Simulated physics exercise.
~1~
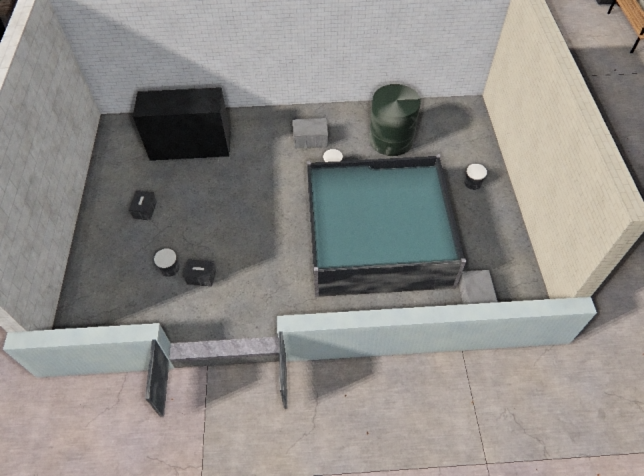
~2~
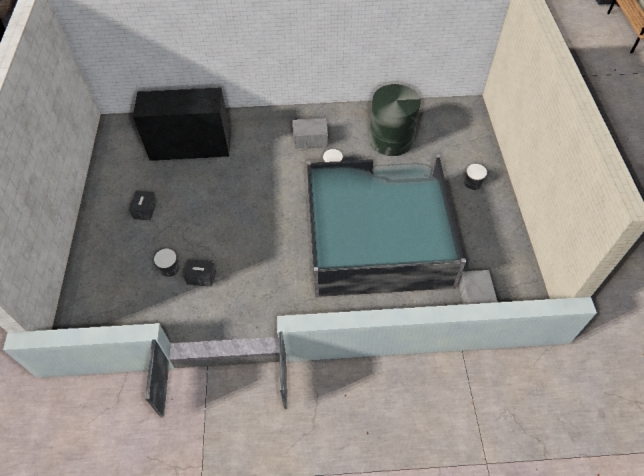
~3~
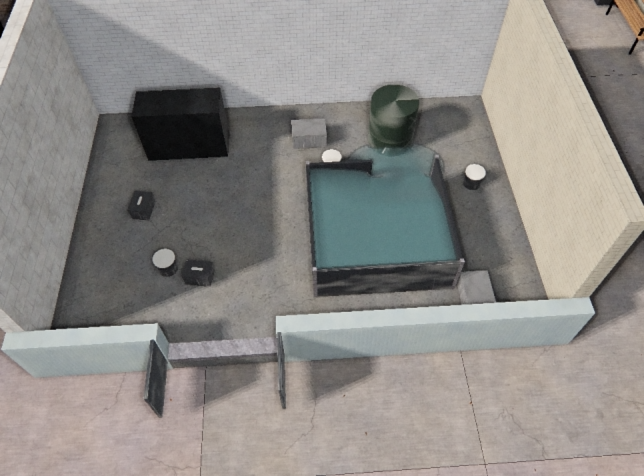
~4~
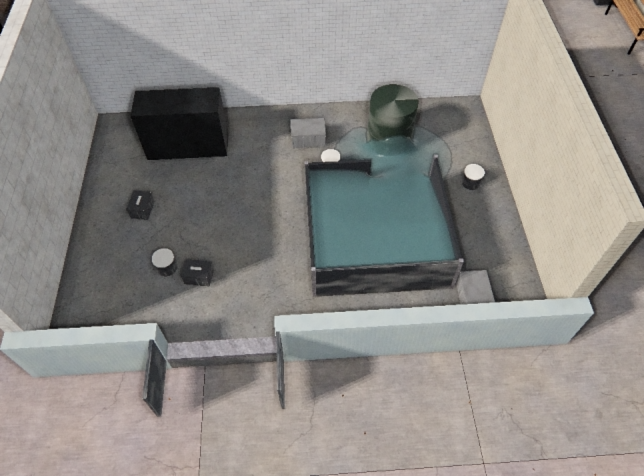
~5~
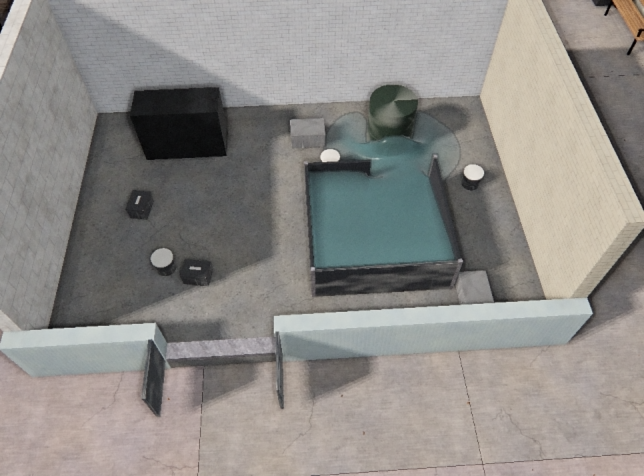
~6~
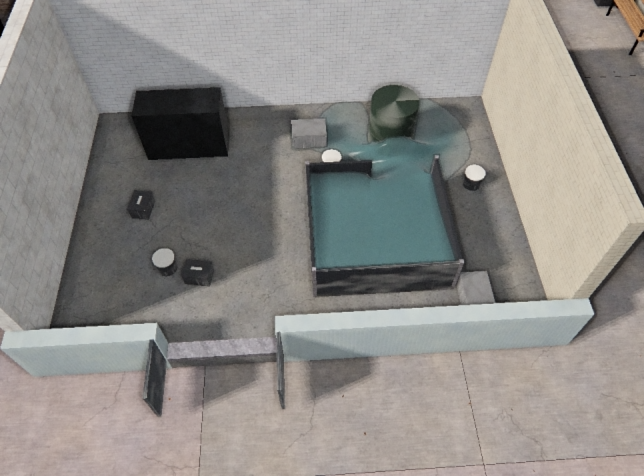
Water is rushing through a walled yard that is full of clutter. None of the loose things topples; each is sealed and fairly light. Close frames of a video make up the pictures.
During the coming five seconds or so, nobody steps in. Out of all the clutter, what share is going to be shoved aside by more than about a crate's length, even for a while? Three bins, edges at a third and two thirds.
Bin: Under a third.
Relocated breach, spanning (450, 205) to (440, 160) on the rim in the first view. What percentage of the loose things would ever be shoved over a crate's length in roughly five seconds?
I'd guess close to 40 percent.
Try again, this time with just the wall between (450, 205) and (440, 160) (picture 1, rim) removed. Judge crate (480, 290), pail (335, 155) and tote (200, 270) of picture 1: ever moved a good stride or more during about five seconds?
Well, in order they come out as over the mark, below the mark and below the mark.
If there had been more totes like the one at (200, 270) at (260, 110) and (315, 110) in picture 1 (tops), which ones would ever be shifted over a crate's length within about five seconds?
Answers in the order given: Went past the threshold, went past the threshold.
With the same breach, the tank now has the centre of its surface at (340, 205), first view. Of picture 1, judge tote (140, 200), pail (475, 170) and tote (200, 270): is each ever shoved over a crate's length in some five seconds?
Lab note - in sequence: Less than that; displaced that much; less than that.
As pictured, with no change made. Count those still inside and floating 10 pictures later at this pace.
The answer would be 0.
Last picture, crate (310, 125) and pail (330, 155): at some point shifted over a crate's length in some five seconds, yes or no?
Taking them in turn, the first covered the distance and the second covered the distance.
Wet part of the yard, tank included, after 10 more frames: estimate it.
45 %, give or take.
A moment on, 0 of 7 are well off their spots; 0 afloat.
Next, 2 of 7 are well off their spots; 0 afloat.
Later, 2 of 7 are well off their spots; 0 afloat.
In the end, 2 of 7 are well off their spots, and 2 have been at some point; 1 afloat.
